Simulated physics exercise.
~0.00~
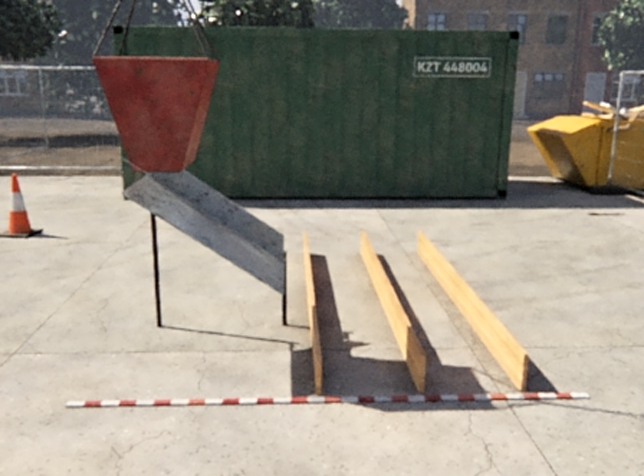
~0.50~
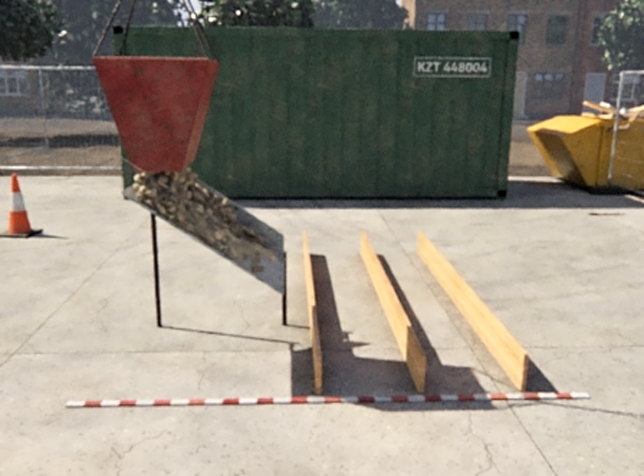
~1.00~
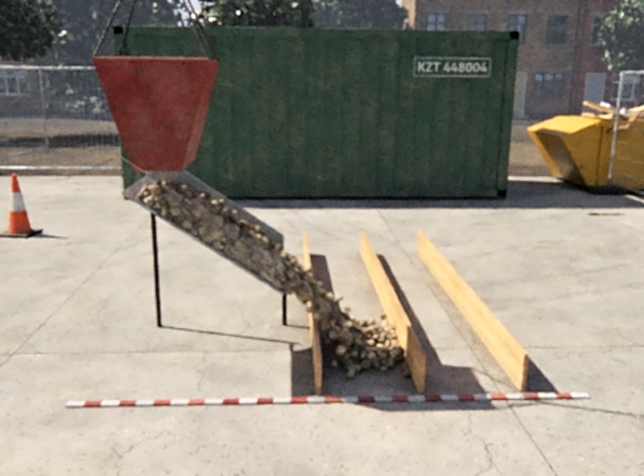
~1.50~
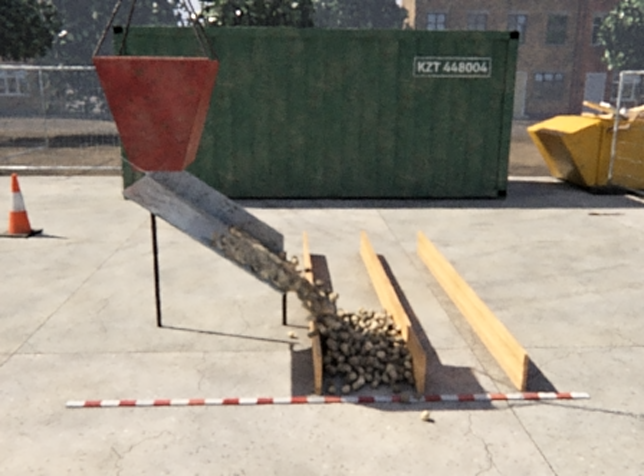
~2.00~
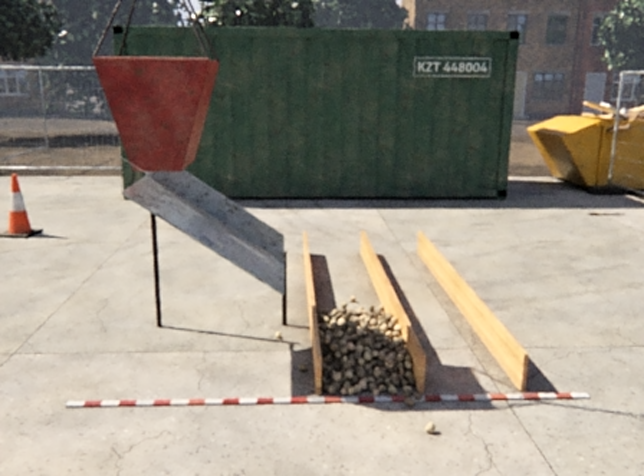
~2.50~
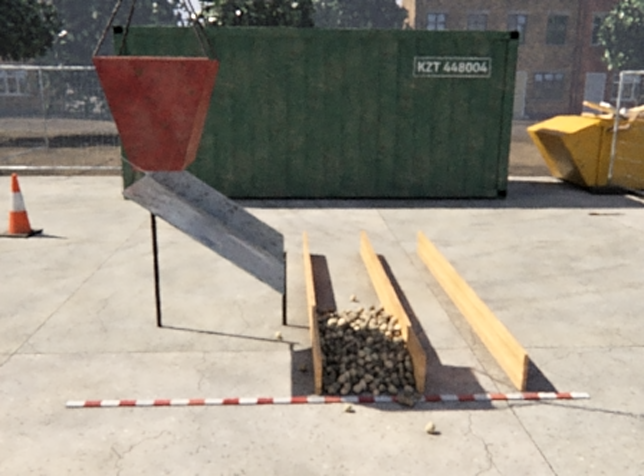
The video shows rounded stones pouring from a hanging red skip onto a sloping steel slide and tumbling down between wooden planks on concrete. They pile up in the left bay, with a few strays lying outside, while the right bay stays empty.
